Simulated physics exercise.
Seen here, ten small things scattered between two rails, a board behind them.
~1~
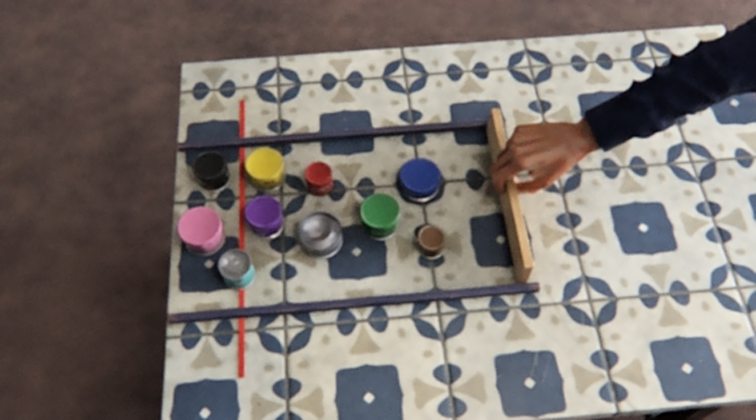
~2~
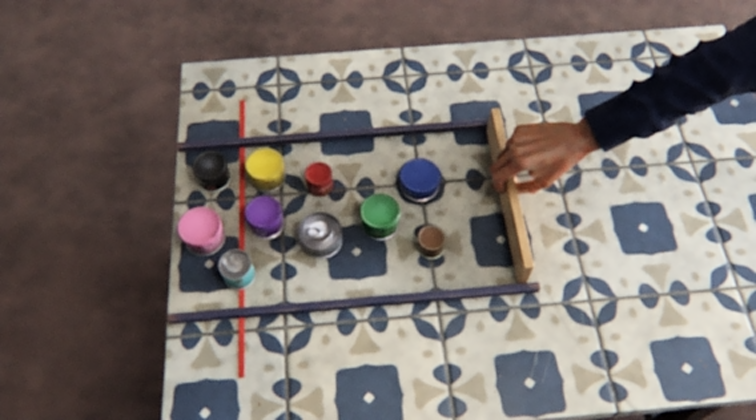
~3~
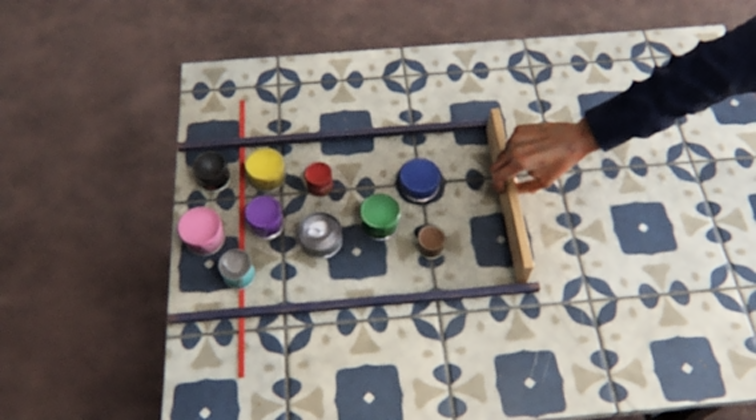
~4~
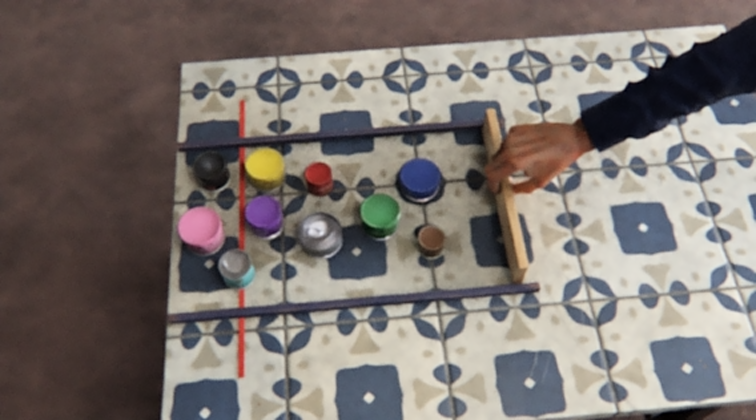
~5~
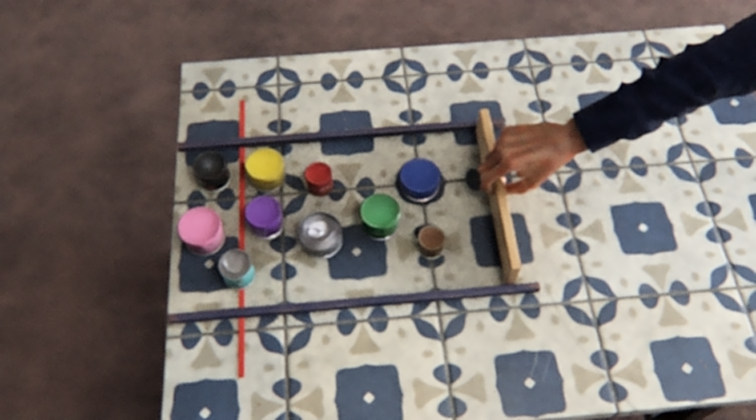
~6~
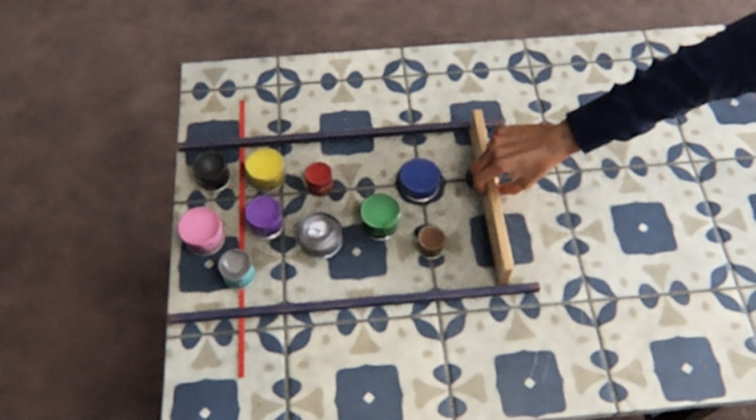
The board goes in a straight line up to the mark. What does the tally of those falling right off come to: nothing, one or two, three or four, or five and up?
It comes to one or two.
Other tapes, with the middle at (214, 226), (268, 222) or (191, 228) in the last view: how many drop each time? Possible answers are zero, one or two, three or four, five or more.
Place by place, the answers come out as more than four; not one; five or over.
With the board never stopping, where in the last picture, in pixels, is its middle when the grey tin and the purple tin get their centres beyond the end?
Near (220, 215) in the first case, near (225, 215) in the other.
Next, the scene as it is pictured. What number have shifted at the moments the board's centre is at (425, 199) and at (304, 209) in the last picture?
The first number is 2, the next one 9.
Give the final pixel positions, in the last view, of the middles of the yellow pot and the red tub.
Final centres, first then second: (223, 157), (197, 179).
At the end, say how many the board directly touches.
At rest, 4 are in contact.
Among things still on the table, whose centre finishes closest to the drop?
It's the black tin.
Soon after, none off yet; pink tin at rest near (202, 232); black tin at rest near (212, 172); turquoise tin at rest near (237, 270).
At rest, the number that fall off is one or two; fallen, pink tin.
